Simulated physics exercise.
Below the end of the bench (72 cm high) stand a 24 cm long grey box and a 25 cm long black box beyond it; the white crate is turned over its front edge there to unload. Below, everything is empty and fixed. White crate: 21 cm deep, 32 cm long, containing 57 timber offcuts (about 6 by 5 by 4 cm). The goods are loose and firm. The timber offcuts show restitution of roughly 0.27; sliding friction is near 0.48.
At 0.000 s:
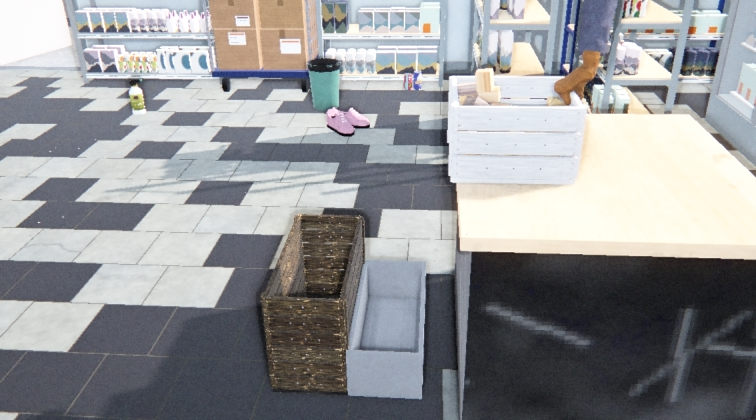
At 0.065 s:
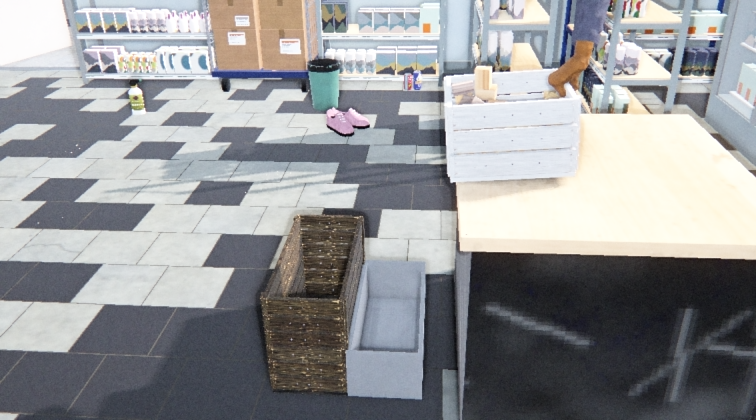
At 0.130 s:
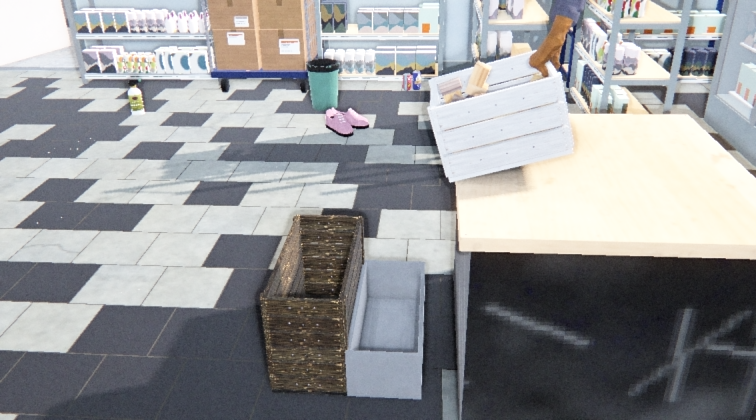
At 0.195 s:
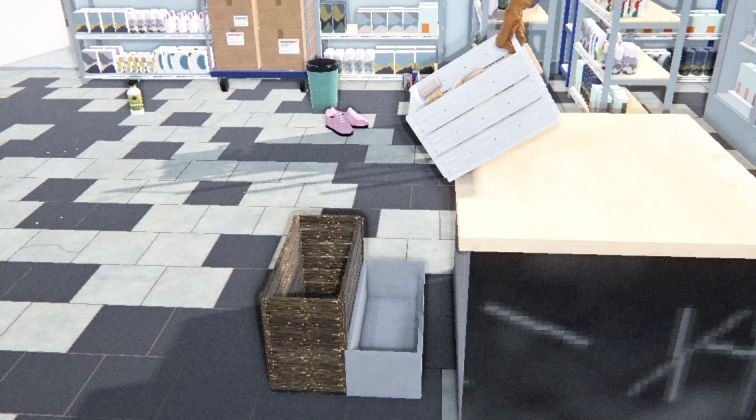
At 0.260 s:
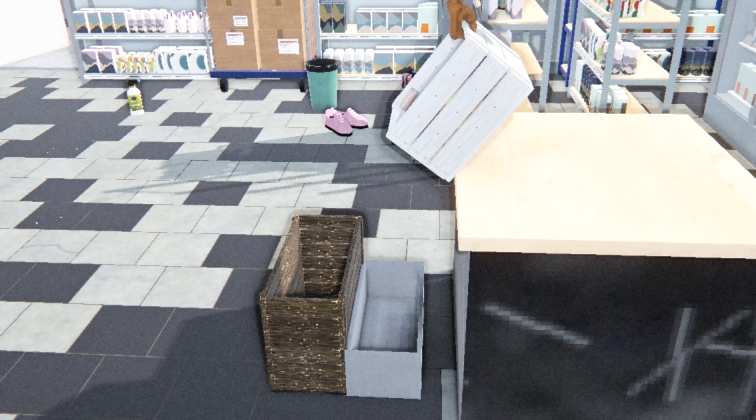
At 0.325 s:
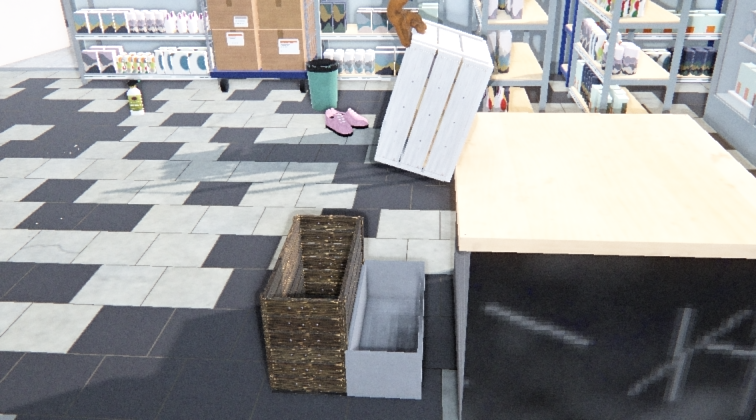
In the video, a hand tilts a white slatted crate holding wooden pieces counterclockwise over the left edge of a light-topped bench, turning it steeply onto its side, while a grey box and a dark box stay still below.
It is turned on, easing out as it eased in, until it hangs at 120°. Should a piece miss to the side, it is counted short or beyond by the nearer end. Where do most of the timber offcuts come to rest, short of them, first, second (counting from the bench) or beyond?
Most of them end up: Farther.
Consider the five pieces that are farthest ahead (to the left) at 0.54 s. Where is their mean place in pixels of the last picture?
At about (310, 155).
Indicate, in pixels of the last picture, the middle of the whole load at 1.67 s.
Look around pixel (318, 331).
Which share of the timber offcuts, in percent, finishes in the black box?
About 60 per cent.
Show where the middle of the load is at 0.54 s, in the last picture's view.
At roughly (366, 157).
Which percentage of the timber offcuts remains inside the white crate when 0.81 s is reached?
That works out to some 10 percent of it.
After 0.54 s, tilt 119°; 33 still in the white crate and 24 in the air.
After 0.81 s, tilt 120°; 7 still in the white crate, 1 in the grey box, 25 in the black box, 9 on the ground beyond the black box and 15 in the air.
After 1.19 s, tilt 120°; 4 in the grey box, 31 in the black box, 15 on the ground beyond the black box and 7 in the air.
Outcome (at 1.67 s), 9 in the grey box, 33 in the black box and 15 on the ground beyond the black box.
